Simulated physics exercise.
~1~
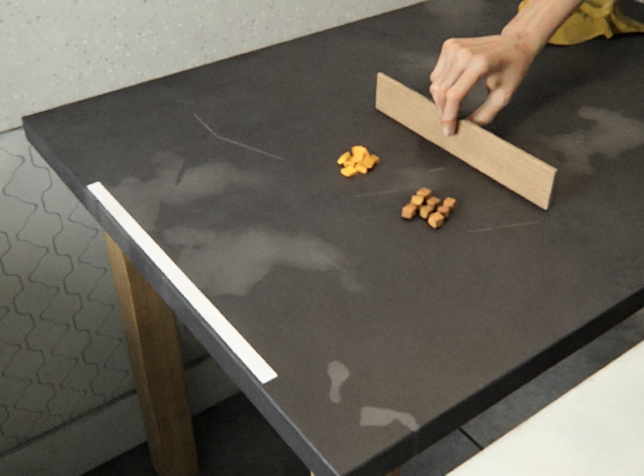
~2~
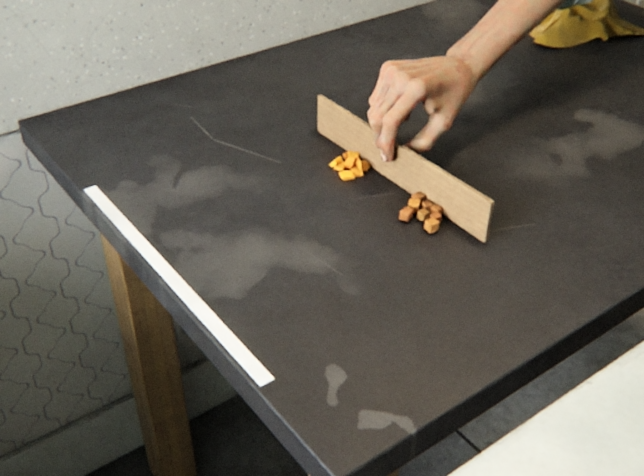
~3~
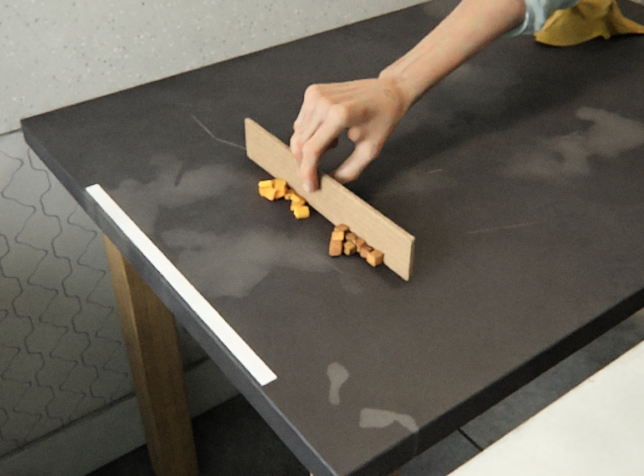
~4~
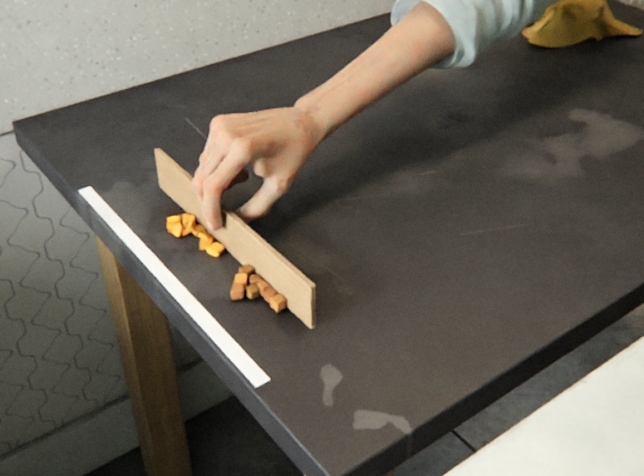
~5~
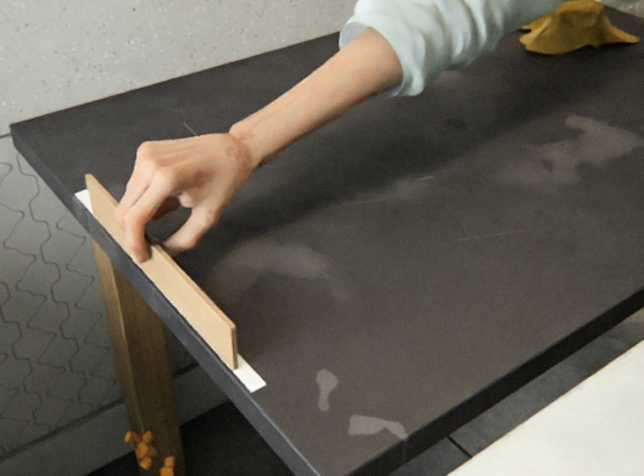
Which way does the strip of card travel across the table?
The strip of card moves to the left, towards the white tape along the table's edge.
